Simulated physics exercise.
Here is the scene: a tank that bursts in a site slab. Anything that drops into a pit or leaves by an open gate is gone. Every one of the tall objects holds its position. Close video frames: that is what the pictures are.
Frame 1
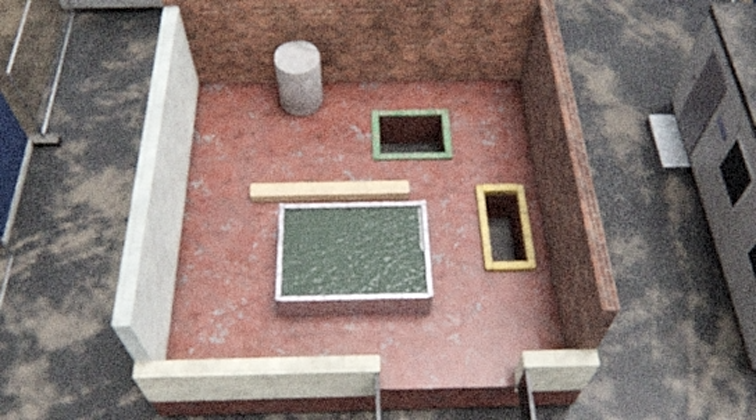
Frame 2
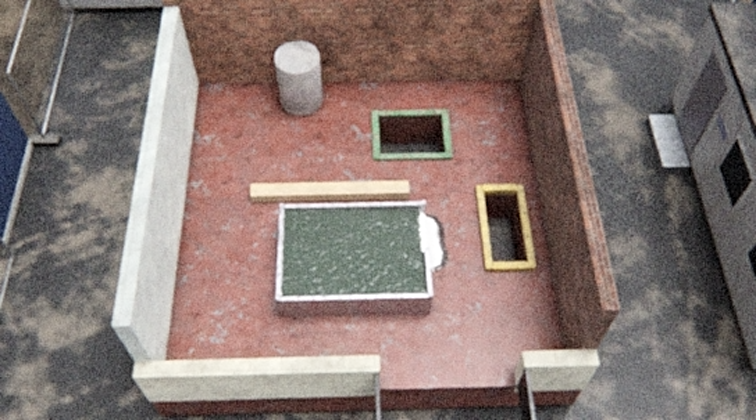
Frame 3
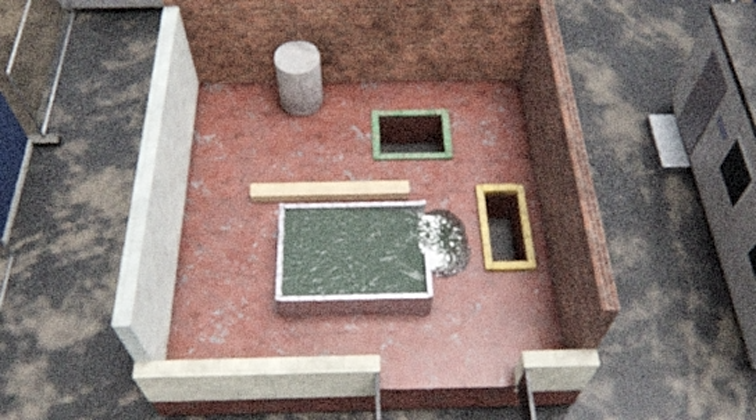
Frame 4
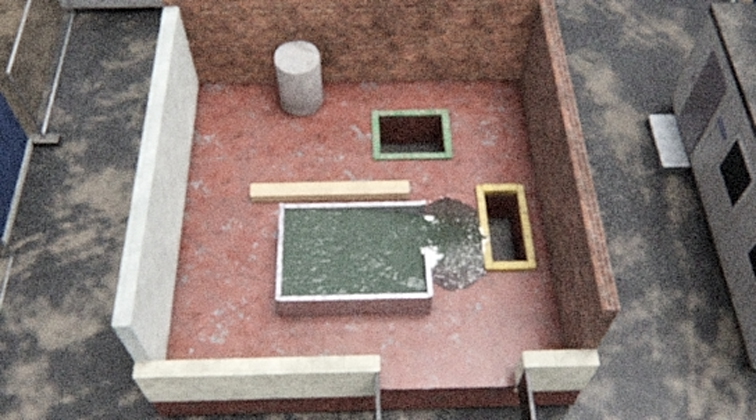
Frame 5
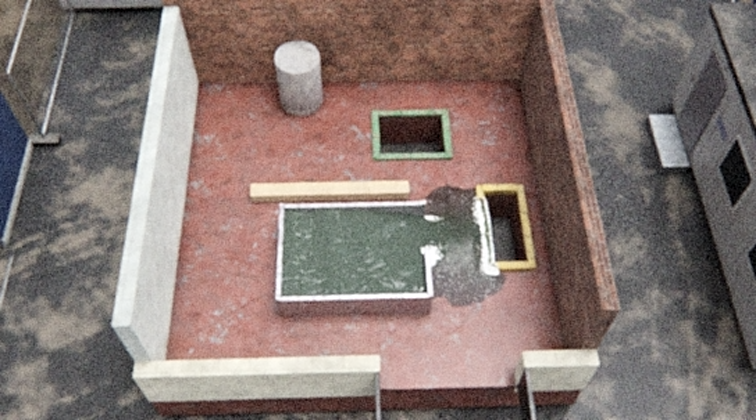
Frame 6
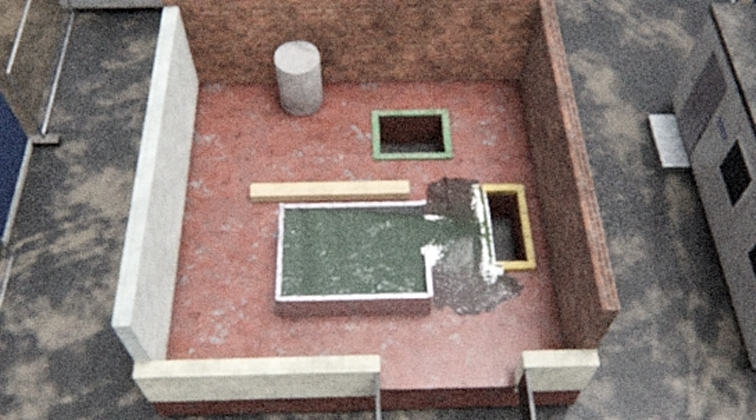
In a walled yard with a reddish floor, greenish water sat still in a low tank, then burst out through its right side and spread across the floor to the yellow-framed opening.
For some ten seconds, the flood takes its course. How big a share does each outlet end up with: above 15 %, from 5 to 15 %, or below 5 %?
Outcome: The gate takes in a reasonable amount - five to fifteen per cent; the green pit takes in a trifling amount - short of five per cent; the yellow pit takes in a considerable amount - past fifteen per cent.
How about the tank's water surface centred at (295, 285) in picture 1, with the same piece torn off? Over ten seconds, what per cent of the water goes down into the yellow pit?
Within ten seconds the yellow pit takes 15 percent of the total.
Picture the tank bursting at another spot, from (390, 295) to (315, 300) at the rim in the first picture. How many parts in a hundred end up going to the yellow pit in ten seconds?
Share to the yellow pit: 0 in a hundred.
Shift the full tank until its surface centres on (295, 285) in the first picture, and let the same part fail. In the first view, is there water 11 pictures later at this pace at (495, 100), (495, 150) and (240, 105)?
So, first one stays dry, second one got wet, third one stays dry.
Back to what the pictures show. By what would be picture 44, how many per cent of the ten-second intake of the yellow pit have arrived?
Roughly 95 per cent.
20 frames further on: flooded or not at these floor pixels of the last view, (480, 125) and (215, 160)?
Well, the first is wet underfoot and the second is dry underfoot.
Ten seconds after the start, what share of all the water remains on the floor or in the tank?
Around 54 in a hundred.
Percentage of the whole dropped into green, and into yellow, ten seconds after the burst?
0 and 36 per cent respectively.
A moment on, water covers 15 % of the floor; the gate 0 %, the green pit 0 %, the yellow pit 8 %.
Next, water covers 20 % of the floor; the gate 0 %, the green pit 0 %, the yellow pit 17 %.
Then, water covers 25 % of the floor; the gate 0 %, the green pit 0 %, the yellow pit 27 %.
Later, water covers 40 % of the floor; the gate 3 %, the green pit 0 %, the yellow pit 34 %.
In the end, water covers 50 % of the floor; the gate 9 %, the green pit 1 %, the yellow pit 36 %.
